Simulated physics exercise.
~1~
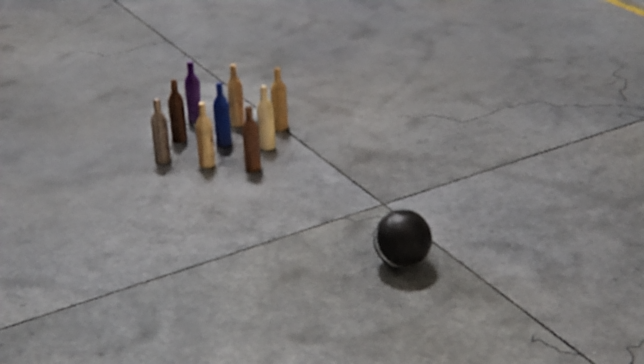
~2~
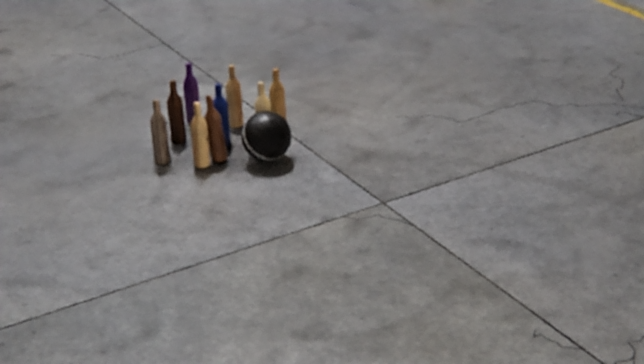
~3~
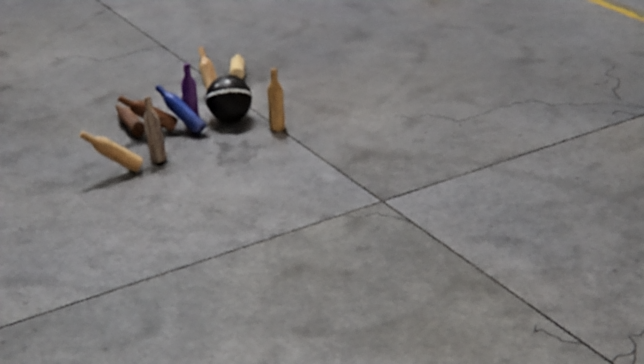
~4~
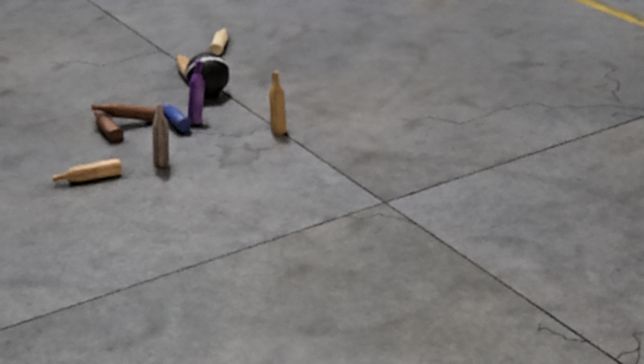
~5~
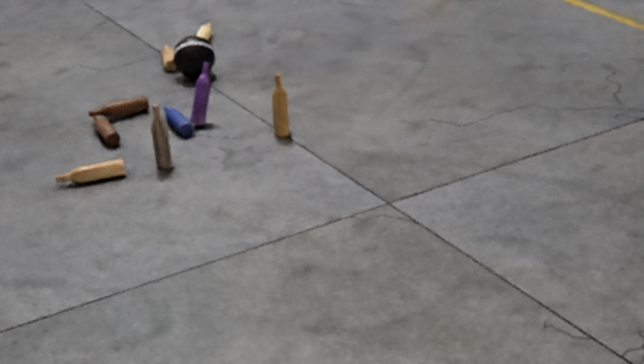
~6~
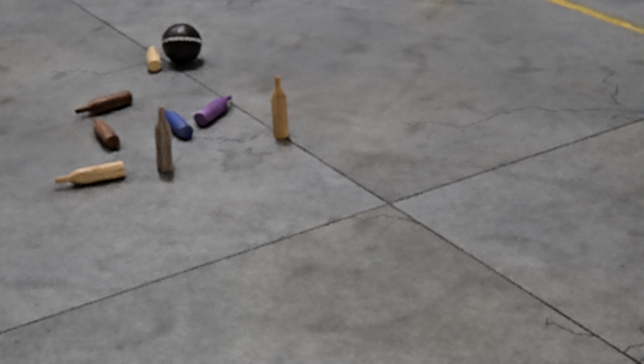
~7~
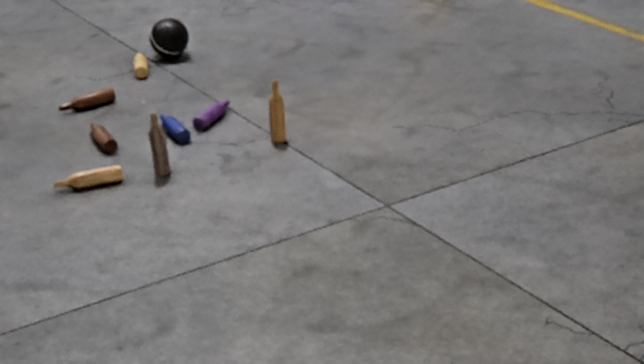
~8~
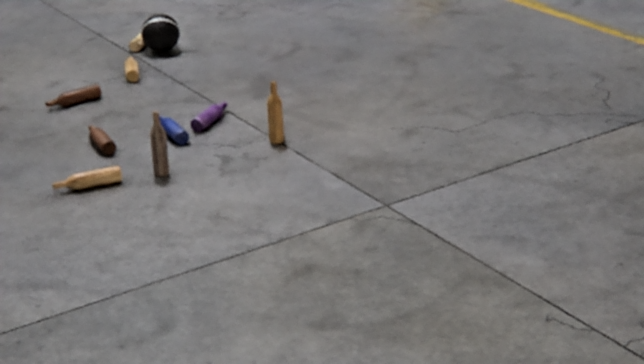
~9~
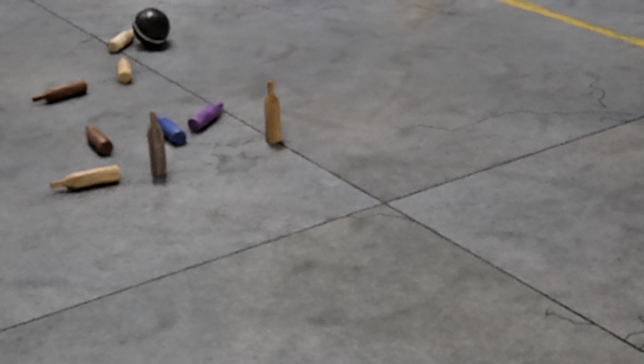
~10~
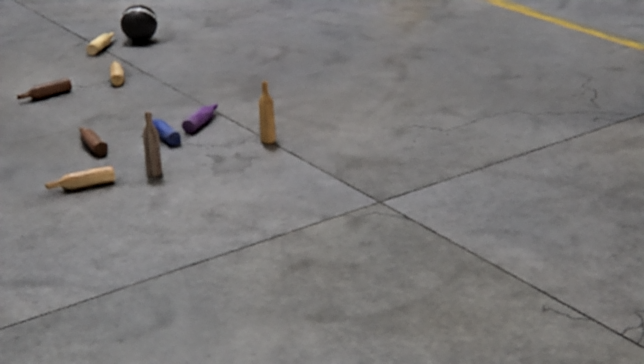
On a grey concrete floor crossed by dark seams, seen from above at an angle with a slight sideways drift, nine bottle-shaped wooden skittles stand in a cluster at upper left. Most are tan or brown, with one blue and one purple among them. A black ball rolls in from the lower right and strikes the near right side of the group. Skittles topple and scatter leftward and back, the blue one falling before the purple one tips over. The ball rolls on towards the upper left, leaving seven skittles down and two upright, one tan and one greyish brown.
